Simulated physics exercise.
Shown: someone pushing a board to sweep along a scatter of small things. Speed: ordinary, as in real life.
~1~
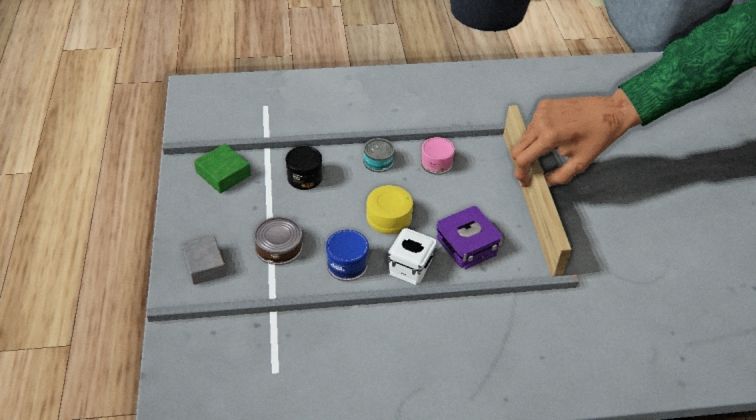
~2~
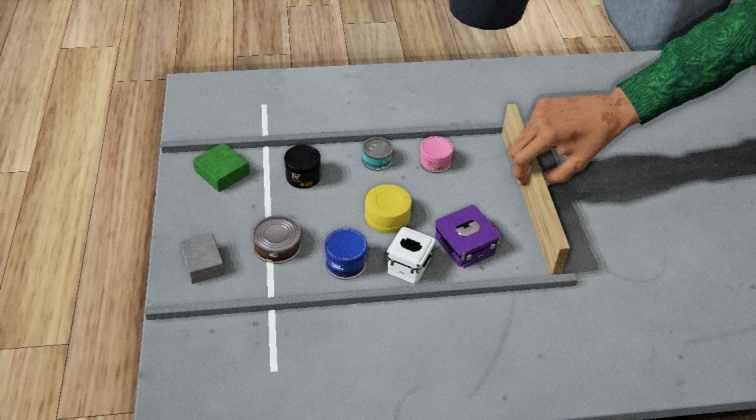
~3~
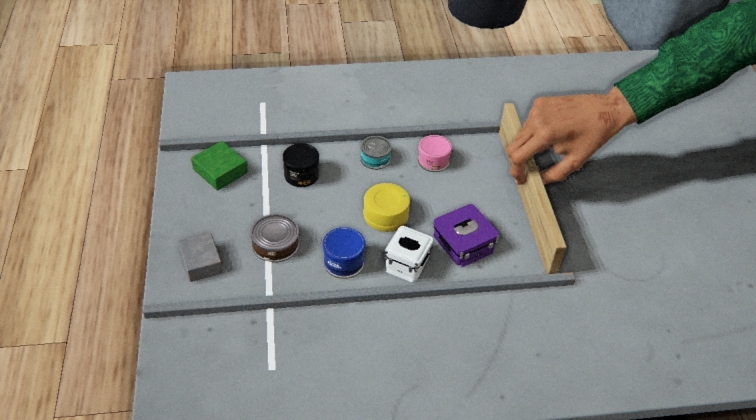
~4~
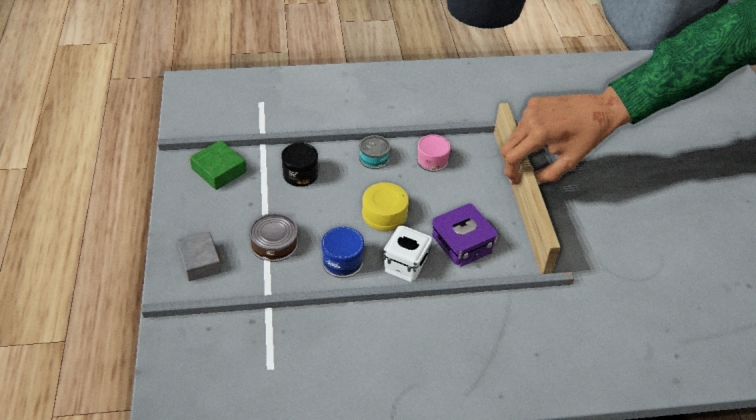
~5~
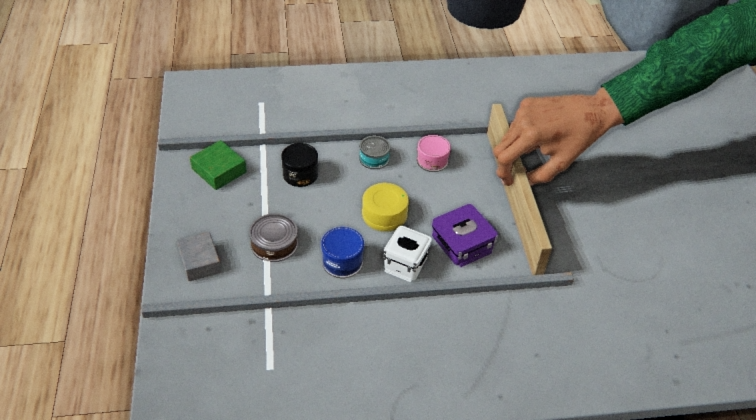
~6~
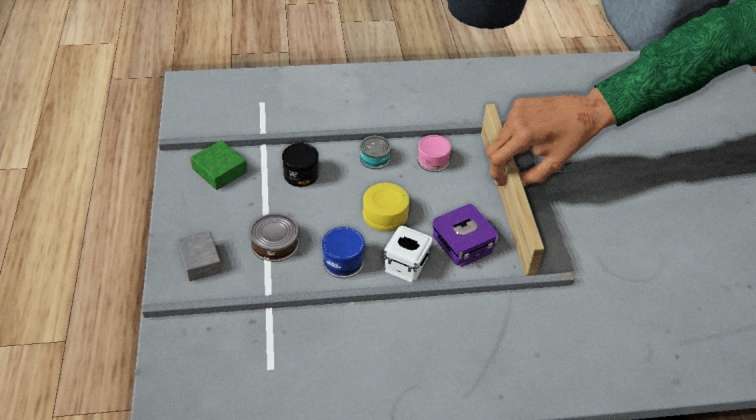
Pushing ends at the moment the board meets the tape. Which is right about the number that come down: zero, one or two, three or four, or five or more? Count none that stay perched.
Fails to push any off.
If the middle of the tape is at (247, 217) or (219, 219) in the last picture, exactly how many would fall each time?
First 2, second 2.
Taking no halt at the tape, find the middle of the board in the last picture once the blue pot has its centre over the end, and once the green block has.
About (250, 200), and about (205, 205) for the other.
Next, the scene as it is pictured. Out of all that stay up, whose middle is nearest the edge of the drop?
Nearest once everything settles: Grey block.
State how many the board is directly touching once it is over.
So the total is 3.
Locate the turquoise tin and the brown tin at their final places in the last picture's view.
Final centres, in order: Near (240, 150), near (194, 242).
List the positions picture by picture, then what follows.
The first frame shows grey block (204, 260); green block (223, 168); brown tin (278, 241); board (534, 186); tape (270, 219).
The second frame shows green block (221, 167); blue pot (346, 254).
The third frame shows brown tin (275, 238); black tub (301, 166).
The fourth frame shows grey block (199, 256); board (524, 184).
The fifth frame shows green block (218, 165); pink tin (433, 153).
The sixth frame shows grey block (200, 257); green block (219, 165); brown tin (275, 238); board (509, 185); tape (266, 216).
Soon after, none off yet; grey block at rest near (200, 257); green block at rest near (219, 165); brown tin at rest near (275, 238).
After that, none off yet; grey block at rest near (200, 257); green block at rest near (219, 165); brown tin moving near (271, 237).
In the end, the number that fall off is zero.
